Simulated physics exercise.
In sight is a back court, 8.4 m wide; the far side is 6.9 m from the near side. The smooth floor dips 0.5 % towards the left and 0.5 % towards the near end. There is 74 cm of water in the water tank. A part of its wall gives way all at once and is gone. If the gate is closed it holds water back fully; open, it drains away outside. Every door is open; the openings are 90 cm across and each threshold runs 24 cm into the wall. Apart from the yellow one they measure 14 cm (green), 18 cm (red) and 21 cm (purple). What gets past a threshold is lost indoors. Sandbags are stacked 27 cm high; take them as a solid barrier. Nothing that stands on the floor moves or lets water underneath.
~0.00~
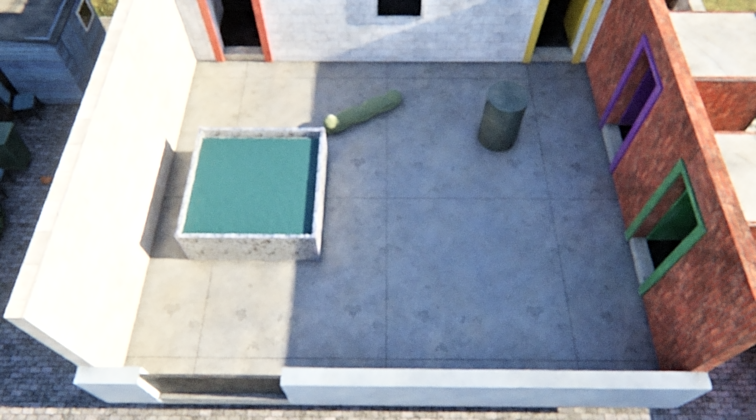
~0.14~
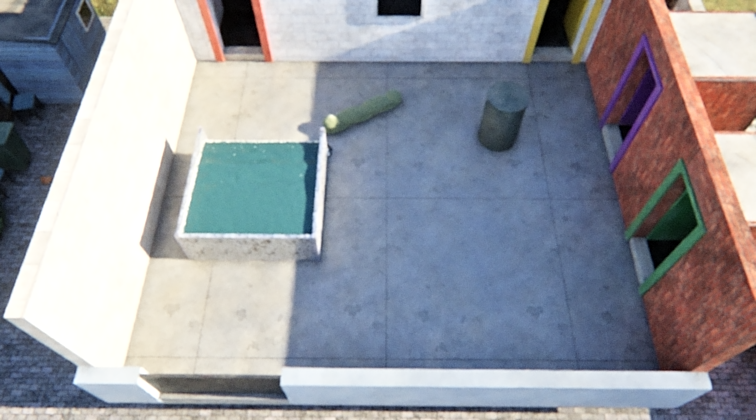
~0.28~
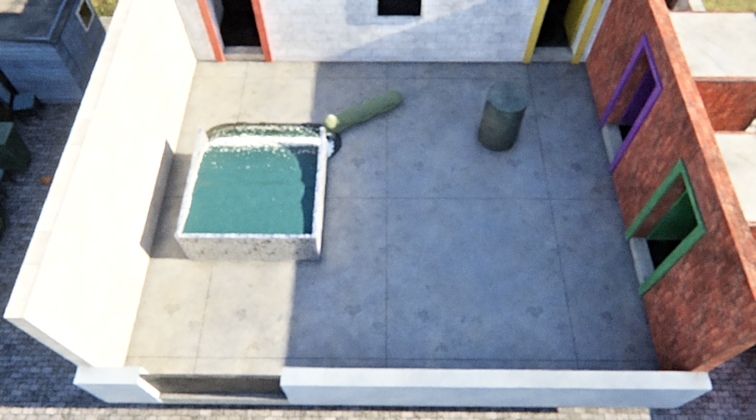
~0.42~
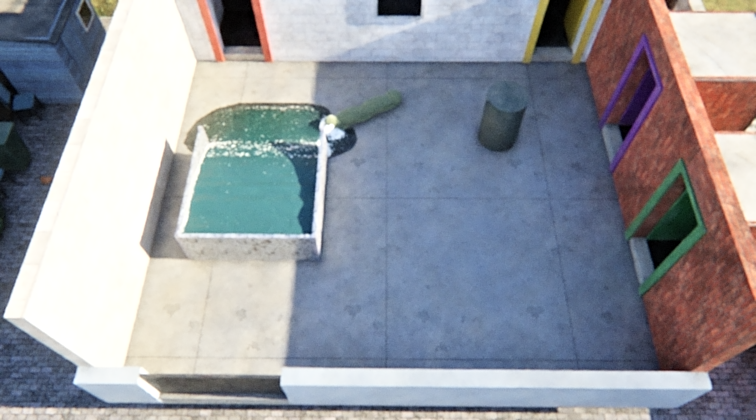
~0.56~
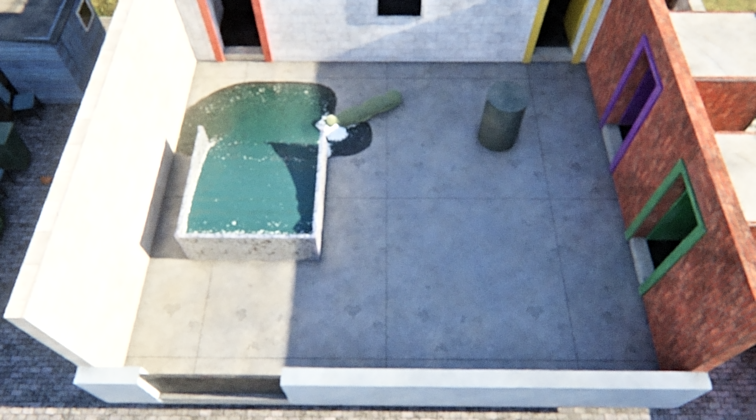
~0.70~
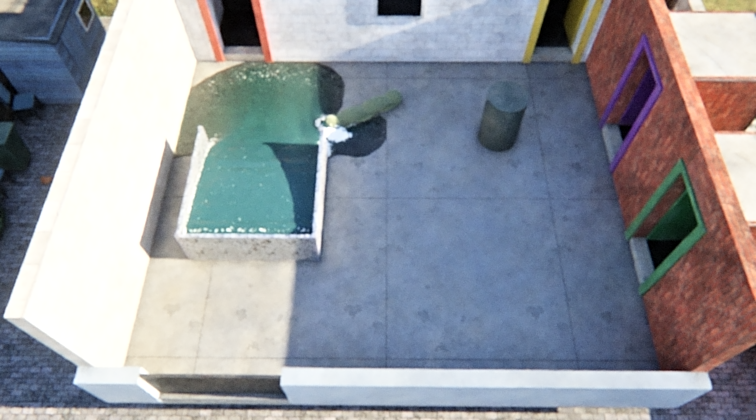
The video shows a walled courtyard with colored doorways, a square water tank, and two green cylindrical objects. The tank's far wall disappears, and water pours out, spreading across the floor toward the back and around one end of the lying cylinder.
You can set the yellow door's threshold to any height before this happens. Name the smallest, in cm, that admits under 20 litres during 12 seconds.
Close to 11 cm is just enough.
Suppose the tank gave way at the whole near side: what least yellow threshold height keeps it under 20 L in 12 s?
Some 10.0 cm.
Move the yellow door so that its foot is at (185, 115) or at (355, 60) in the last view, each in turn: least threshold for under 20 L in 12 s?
Roughly 22 and 20 cm.
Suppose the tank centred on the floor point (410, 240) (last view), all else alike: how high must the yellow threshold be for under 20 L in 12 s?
Some 19 cm.
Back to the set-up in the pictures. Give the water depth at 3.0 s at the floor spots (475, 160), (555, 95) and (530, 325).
In that order: 2, 3 and 0 cm.
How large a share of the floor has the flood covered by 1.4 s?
Near 20 per cent is wet.
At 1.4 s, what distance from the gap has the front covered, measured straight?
Roughly 3.6 m.
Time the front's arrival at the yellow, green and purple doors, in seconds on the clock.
Yellow 2.8 s, green 5.0 s, purple 3.8 s.
After 1.4 s water covers 20 % of the floor, deepest (48 cm) near (287, 68); it has not reached the yellow door.
After 3.0 s water covers 35 % of the floor, deepest (34 cm) near (197, 62); 3 cm at the yellow door, 0 litres in over its 19 cm threshold.
After 12.0 s water covers 95 % of the floor, deepest (11 cm) near (121, 382); 4 cm at the yellow door, 0 litres in over its 19 cm threshold.
At the yellow door as built, the water arrived by 2.9 s and peaked near 15 cm at 6.2 s.
Run again over the same 12 s with other heights there, 34 litres in over 9 cm, 12 litres over 12.5 cm. The limit of 20 litres is kept from about 11 cm up.
